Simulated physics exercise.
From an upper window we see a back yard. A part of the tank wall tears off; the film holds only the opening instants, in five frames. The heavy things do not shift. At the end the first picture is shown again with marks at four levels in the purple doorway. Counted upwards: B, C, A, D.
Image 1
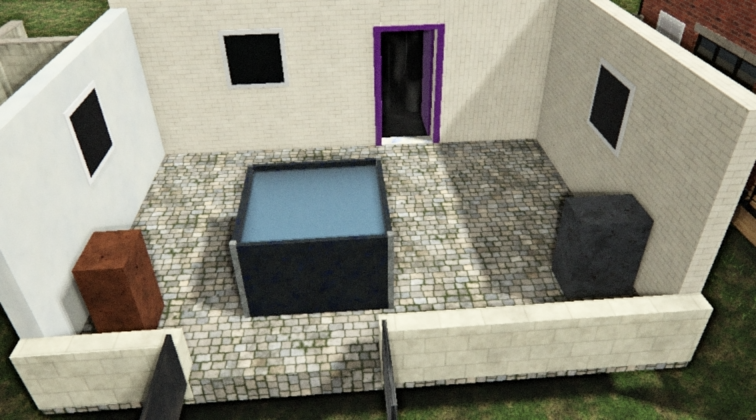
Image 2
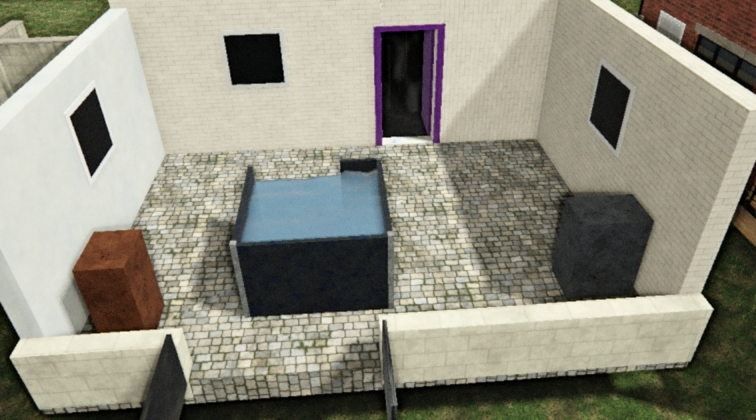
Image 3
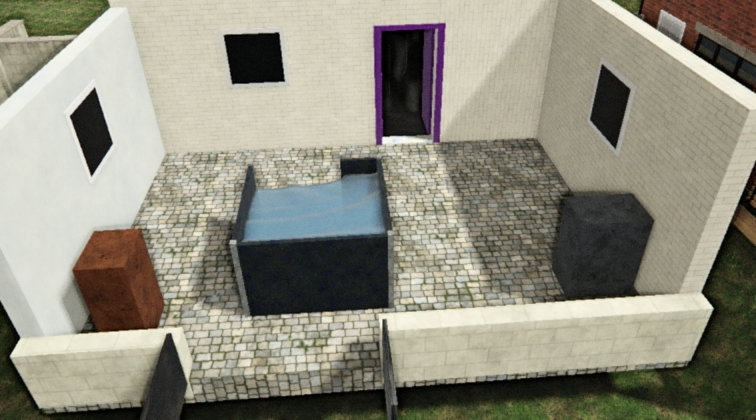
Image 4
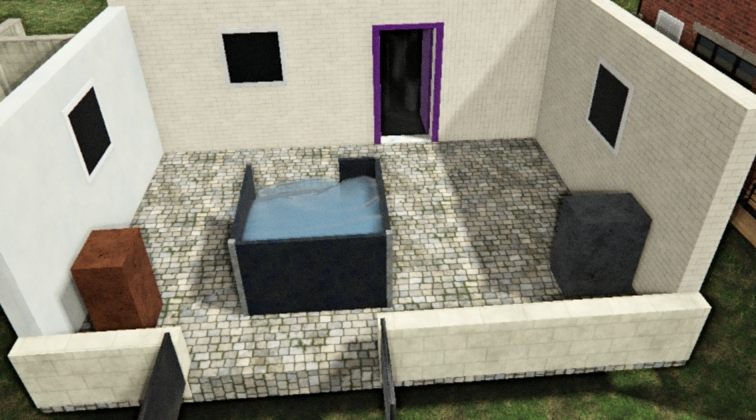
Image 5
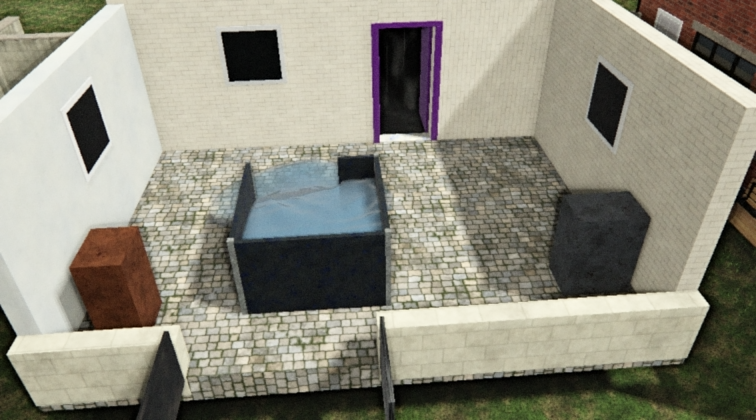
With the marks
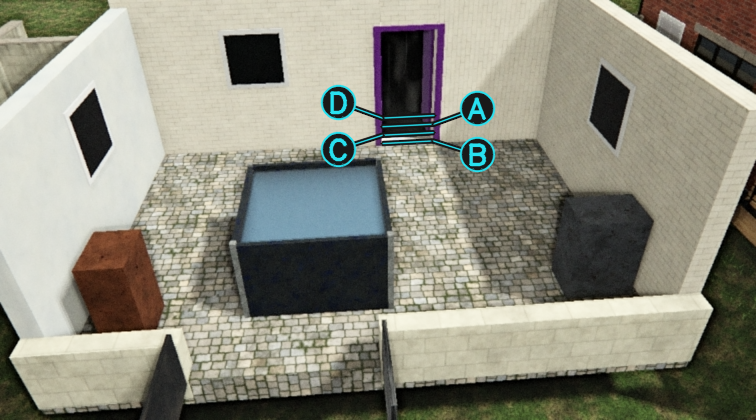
Water in a dark tank sloshes and drops, then spreads behind it across the paved yard.
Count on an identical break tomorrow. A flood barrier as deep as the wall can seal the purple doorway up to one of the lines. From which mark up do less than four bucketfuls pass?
Go for C.
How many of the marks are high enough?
Three.
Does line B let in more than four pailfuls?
Yes, it does.
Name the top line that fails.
Line B.
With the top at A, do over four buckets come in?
No, that is safe.
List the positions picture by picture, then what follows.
The first frame shows water in the tank at rest, its middle at (314, 203); foot of the purple doorway at (407, 144); open gate at (280, 318).
In the second frame, water covers 1 % of the ground, its front hidden from here.
In the third frame, water covers 3 % of the ground, its front hidden from here.
In the fourth frame, water covers 8 % of the ground, its front hidden from here.
The fifth frame shows front seen at (324, 161), 13 % of the ground wet.
On the marked copy, A at (408, 125); B at (407, 142); C at (408, 133); D at (408, 116); from the bottom up B, C, A, D.
Choosing A, nothing gets over.
Choosing B, about 10 bucketfuls get in.
Choosing C, a splash gets over, under a bucket.
Choosing D, nothing gets over.
